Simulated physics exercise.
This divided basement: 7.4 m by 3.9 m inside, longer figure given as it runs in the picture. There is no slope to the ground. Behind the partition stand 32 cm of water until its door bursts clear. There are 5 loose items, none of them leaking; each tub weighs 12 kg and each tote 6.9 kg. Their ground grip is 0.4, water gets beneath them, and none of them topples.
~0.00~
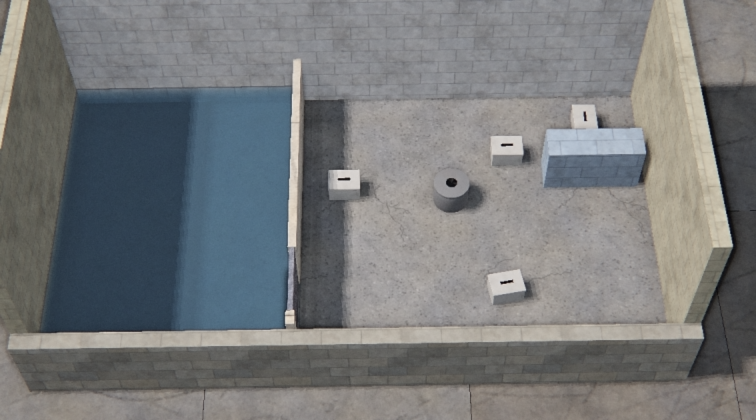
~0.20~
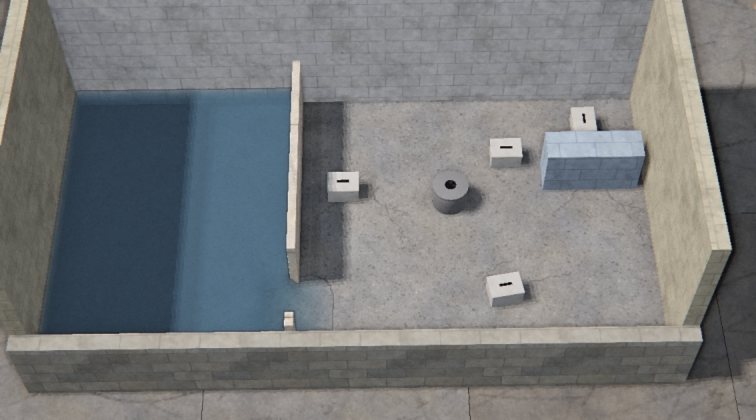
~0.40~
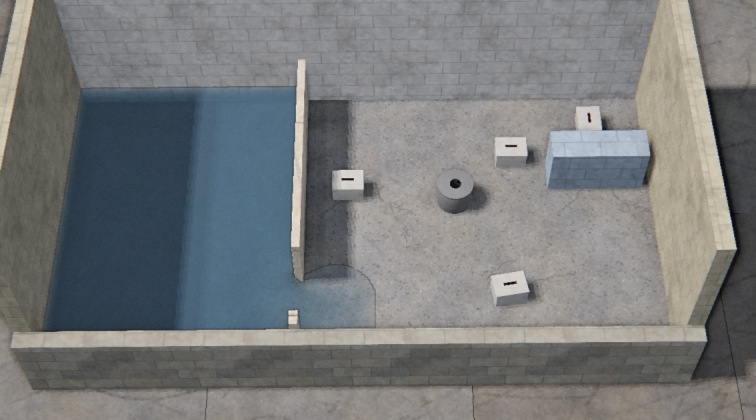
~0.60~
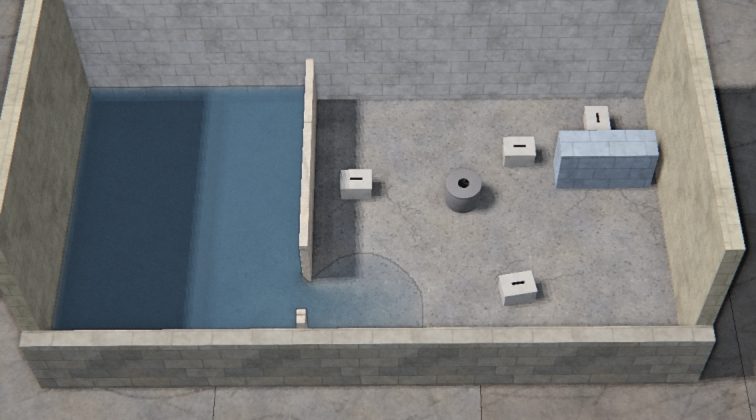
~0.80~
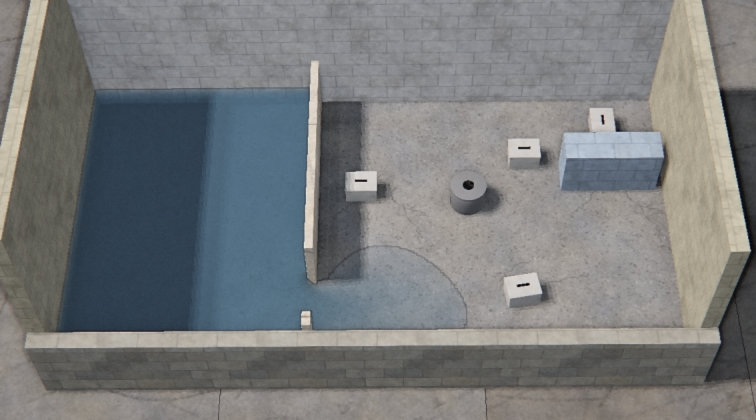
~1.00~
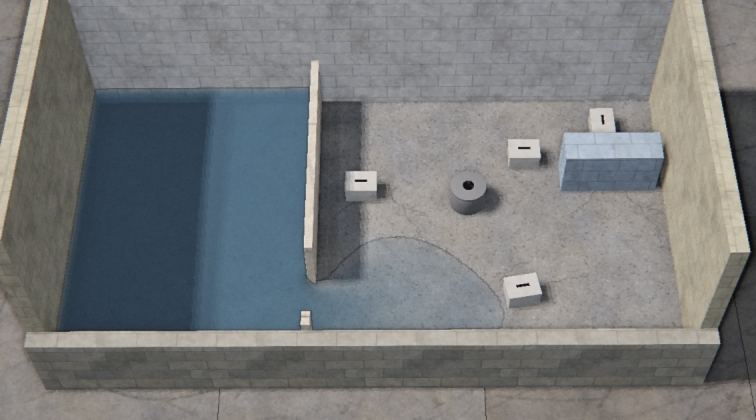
At first, dark blue water fills the left side of a walled enclosure, behind a dividing wall, while the right floor is dry. A gap then opens at the wall's near end, and a shallow, rounded sheet of water spreads rightward across the floor, while the blocks and grey cylinder stay put.
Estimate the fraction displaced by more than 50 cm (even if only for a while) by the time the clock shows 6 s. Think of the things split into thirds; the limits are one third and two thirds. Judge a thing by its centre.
My guess is the bottom third of the scale.
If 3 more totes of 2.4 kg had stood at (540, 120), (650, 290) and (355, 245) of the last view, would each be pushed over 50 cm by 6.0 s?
Per the listed order, stays closer, goes farther, stays closer.
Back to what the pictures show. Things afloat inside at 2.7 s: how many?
Count: 0.
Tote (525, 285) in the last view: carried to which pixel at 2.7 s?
Roughly at (588, 271).
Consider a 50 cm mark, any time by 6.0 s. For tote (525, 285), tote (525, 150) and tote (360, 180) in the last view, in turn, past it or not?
In that order: Exceeds it, then does not reach it, then does not reach it.
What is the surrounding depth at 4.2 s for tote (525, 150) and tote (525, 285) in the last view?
Close to 1 and 15 centimetres.
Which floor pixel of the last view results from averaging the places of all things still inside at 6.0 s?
At about (519, 177).
After 1.4 s 0 of 5 are over 50 cm from their spots; 0 afloat.
After 2.7 s 1 of 5 are over 50 cm from their spots; 0 afloat.
After 4.2 s 1 of 5 are over 50 cm from their spots; 1 afloat.
After 6.0 s 1 of 5 are over 50 cm from their spots, and 1 have been at some point; 1 afloat.
